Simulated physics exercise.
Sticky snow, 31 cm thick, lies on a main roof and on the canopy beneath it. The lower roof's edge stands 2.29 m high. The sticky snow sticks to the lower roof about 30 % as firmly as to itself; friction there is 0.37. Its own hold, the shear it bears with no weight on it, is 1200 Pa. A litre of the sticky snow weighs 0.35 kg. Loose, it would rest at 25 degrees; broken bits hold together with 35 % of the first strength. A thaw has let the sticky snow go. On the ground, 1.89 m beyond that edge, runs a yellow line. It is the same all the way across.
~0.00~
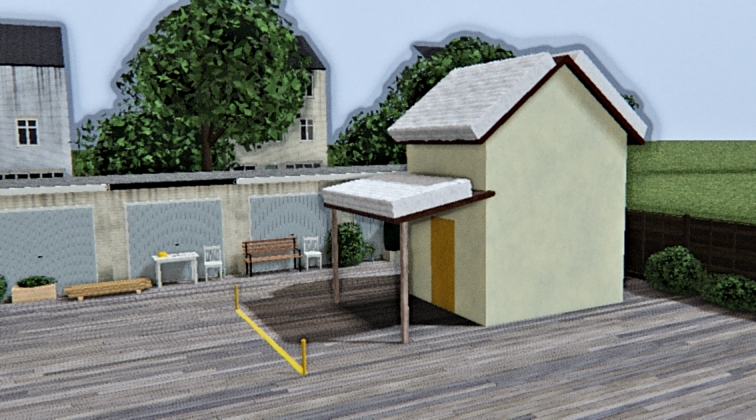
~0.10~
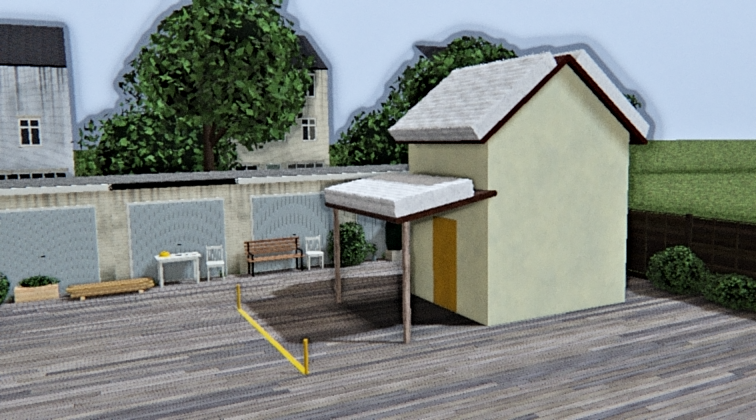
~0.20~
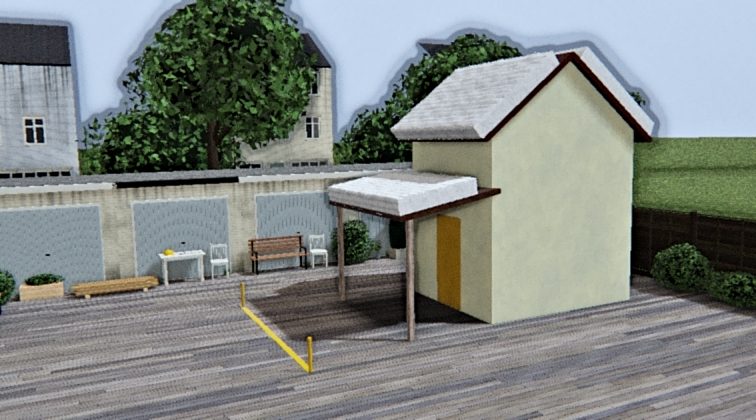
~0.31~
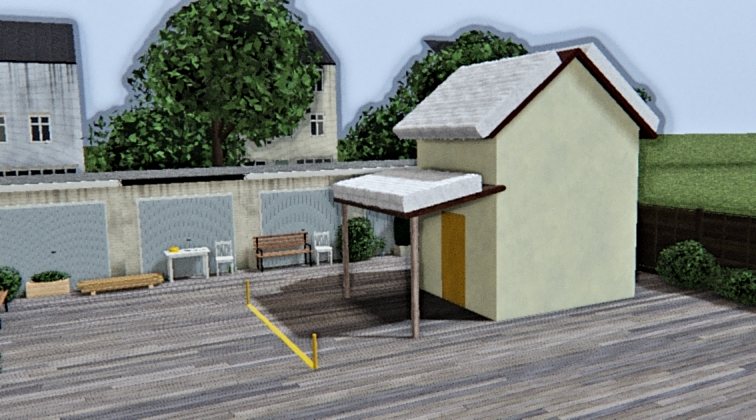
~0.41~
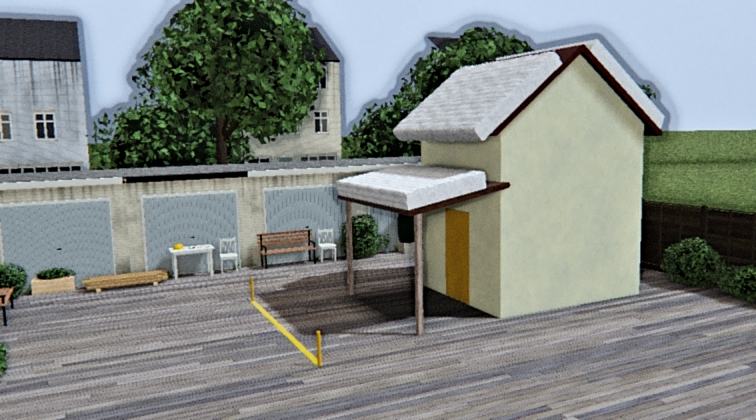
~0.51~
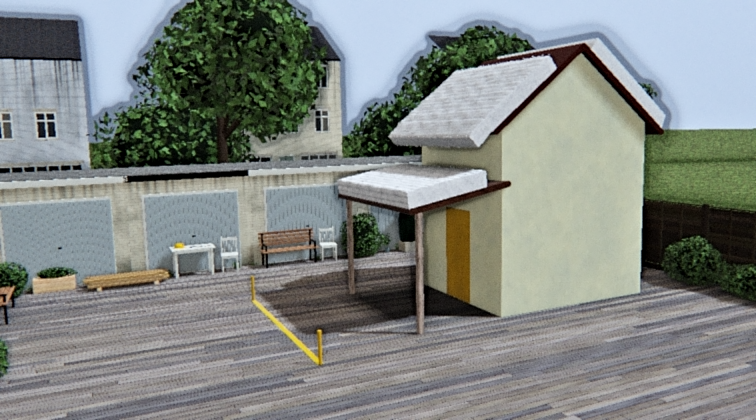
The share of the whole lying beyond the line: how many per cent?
Close to 3 per cent.
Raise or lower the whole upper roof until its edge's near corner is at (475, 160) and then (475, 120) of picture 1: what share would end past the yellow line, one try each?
In that order: 0 %, 12 %.
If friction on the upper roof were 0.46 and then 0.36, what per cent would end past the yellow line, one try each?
In turn about 0 %, 0 %.
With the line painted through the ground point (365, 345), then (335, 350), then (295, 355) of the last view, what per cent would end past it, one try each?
In that order: 16 %, 6 %, 2 %.
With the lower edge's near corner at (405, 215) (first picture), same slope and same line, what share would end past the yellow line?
In that case some 3 per cent.
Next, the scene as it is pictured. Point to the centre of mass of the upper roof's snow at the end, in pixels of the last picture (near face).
At about (416, 233).
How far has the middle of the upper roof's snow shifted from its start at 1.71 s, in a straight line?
Some 2.8 m.
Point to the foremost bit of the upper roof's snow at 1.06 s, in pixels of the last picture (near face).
Around (425, 179).
By 1.06 s, none is below the lower edge and 0 % is past the line.
By 1.71 s, 5 % is below the lower edge and 0 % is past the line.
By 2.35 s, 32 % is below the lower edge and 2 % is past the line.
By 3.00 s, 34 % is below the lower edge and 3 % is past the line.
By 3.50 s, at the end, 34 % is below the lower edge and 3 % is past the line.
